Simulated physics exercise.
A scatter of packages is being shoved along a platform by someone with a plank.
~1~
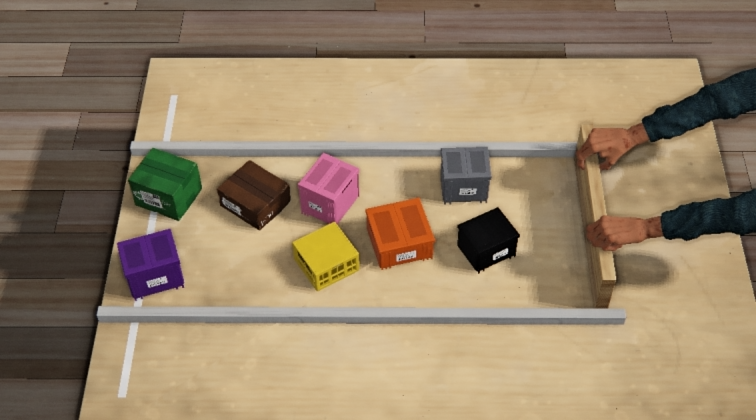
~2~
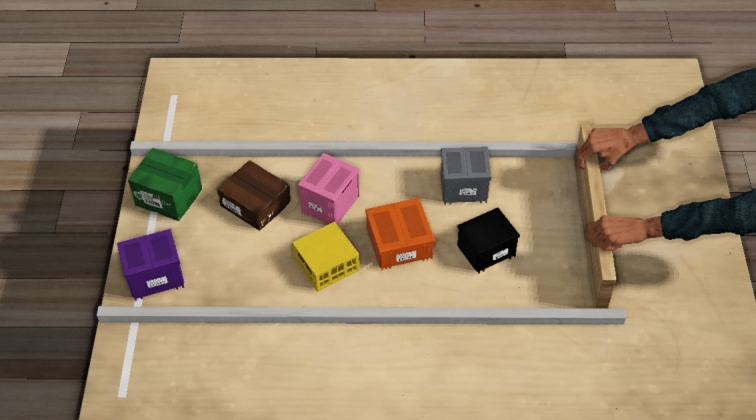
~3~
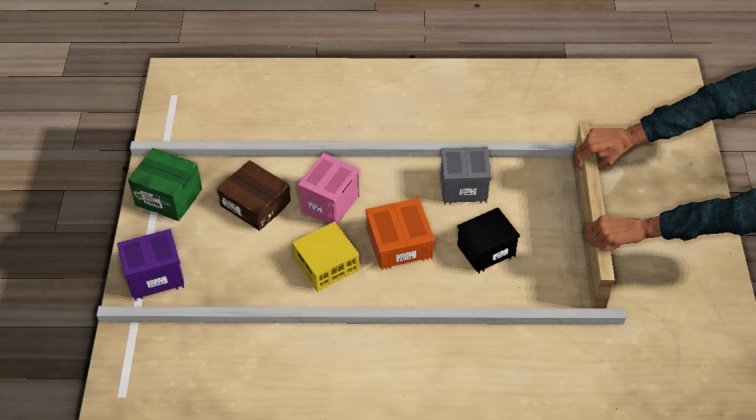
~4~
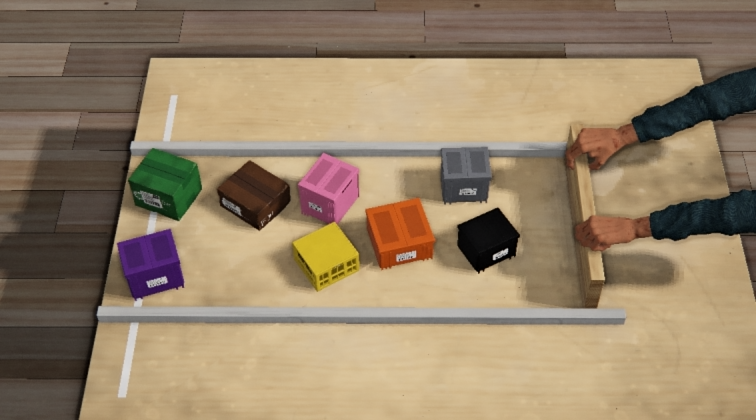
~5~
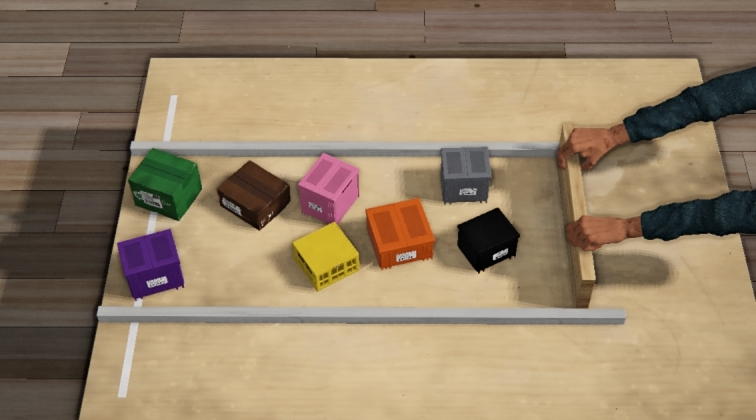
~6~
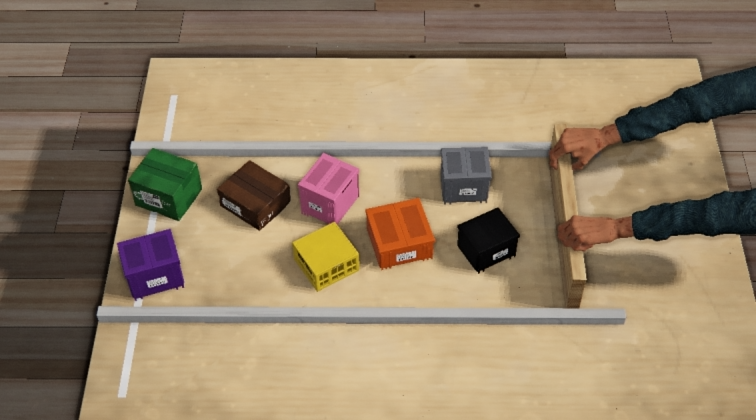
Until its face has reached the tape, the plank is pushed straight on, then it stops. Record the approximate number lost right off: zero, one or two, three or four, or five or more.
It ends with four plus at least one more down.
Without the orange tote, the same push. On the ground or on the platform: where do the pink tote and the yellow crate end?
The pink tote is gone, and the yellow crate keeps its place.
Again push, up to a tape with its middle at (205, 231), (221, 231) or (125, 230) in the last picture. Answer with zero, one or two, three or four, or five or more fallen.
Result per tape, in order - 1 or 2 / 1 or 2 / five or over.
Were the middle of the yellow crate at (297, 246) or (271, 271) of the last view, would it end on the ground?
In turn it is lost; holds on.
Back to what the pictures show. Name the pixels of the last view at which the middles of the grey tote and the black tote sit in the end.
The grey tote settles near (131, 173); as for the black tote, near (122, 229).
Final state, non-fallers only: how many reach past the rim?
It totals 3.
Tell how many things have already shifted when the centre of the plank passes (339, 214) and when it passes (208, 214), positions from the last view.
By then 7, and later 8.
Early on, none off yet; green parcel at rest near (166, 184); purple tote at rest near (152, 265); brown parcel travelled a little near (241, 189).
Finally, the number that fall off is five or more; lost, orange tote, pink tote, brown parcel, purple tote and green parcel.
